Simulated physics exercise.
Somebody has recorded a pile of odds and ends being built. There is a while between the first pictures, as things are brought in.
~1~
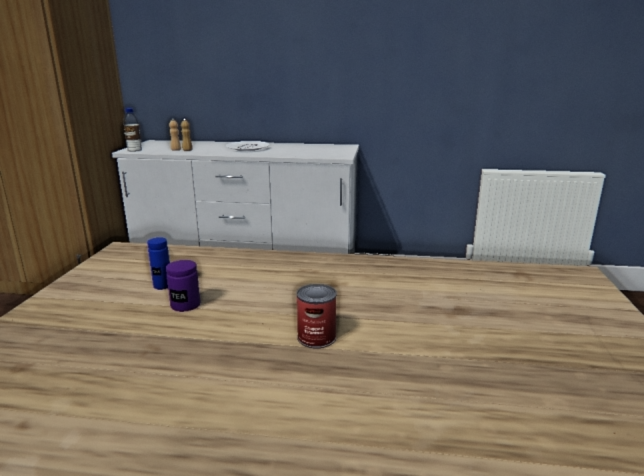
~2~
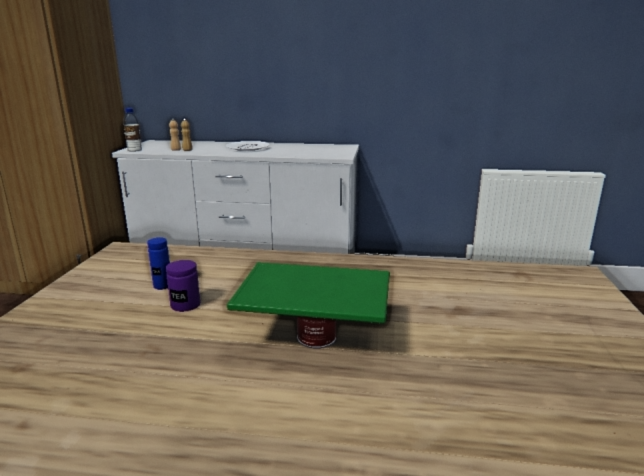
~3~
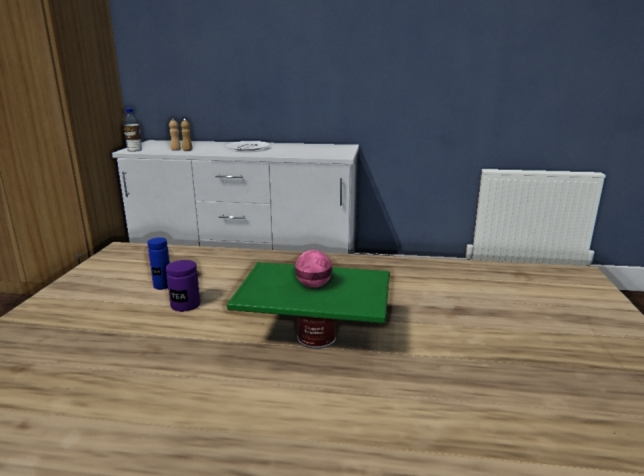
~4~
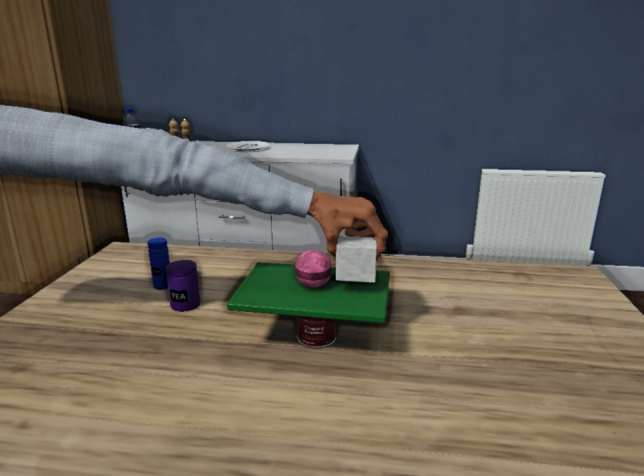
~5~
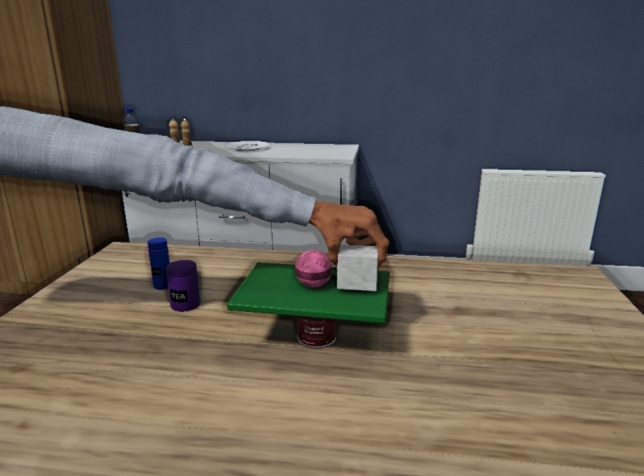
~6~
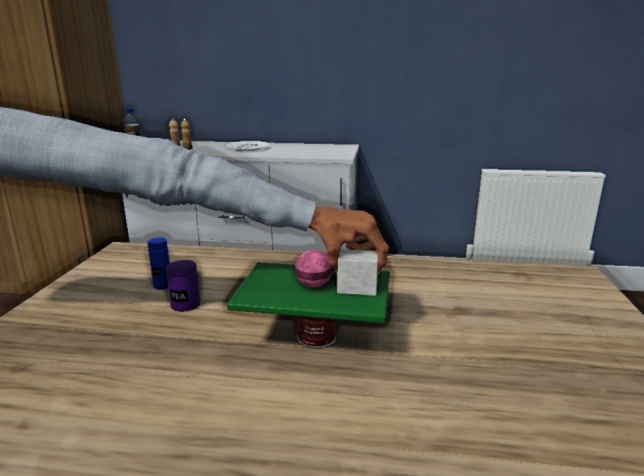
At first a red tin stands on a wooden table to the right of a purple jar and a blue shaker. A green tray then appears on top of the tin, followed by a pink ball on the tray. A hand lowers a white block slightly onto the tray, right of the ball, and keeps holding it.
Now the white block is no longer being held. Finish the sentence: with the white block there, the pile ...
The pile stands firm.
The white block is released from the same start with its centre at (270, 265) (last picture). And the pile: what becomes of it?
It stays stable.
Then, 0.20 s on from there, no change.
Then, 0.30 s on from there, white block resting near (358, 273).
In the end, all 6 unmoved. At the end, from the last picture's camera, white block near (358, 273). The pile stays up.
